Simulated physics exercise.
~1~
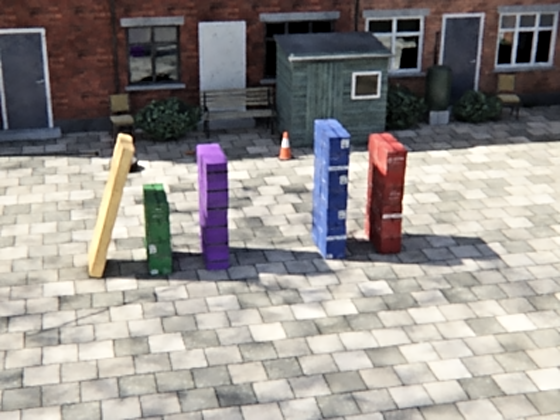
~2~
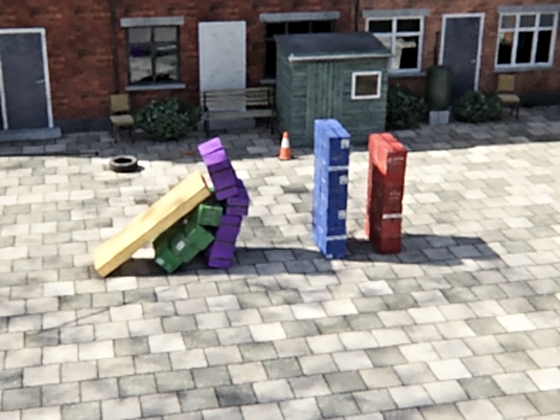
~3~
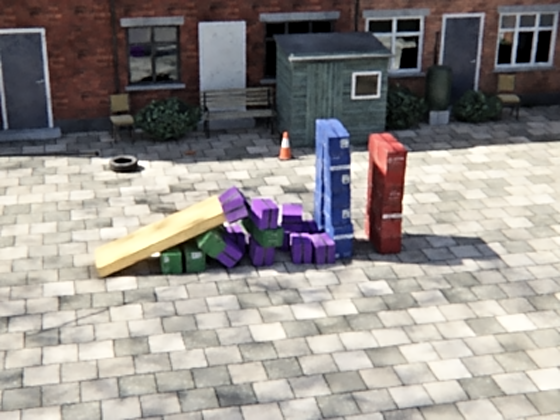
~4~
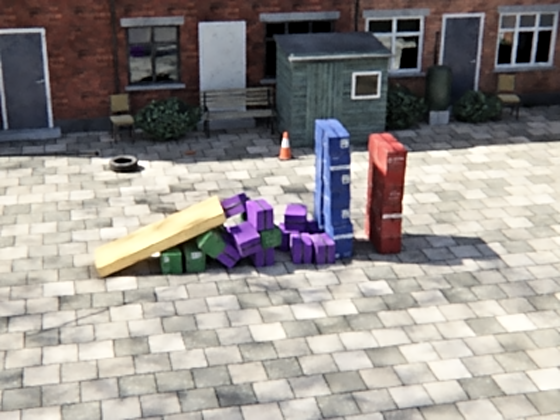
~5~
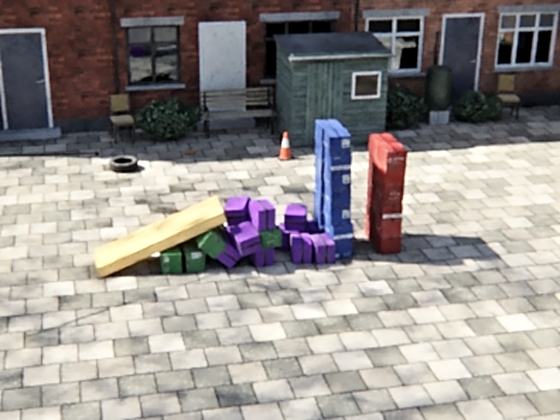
In a paved yard, a board topples green and purple cartons, but blue and red stacks stand.
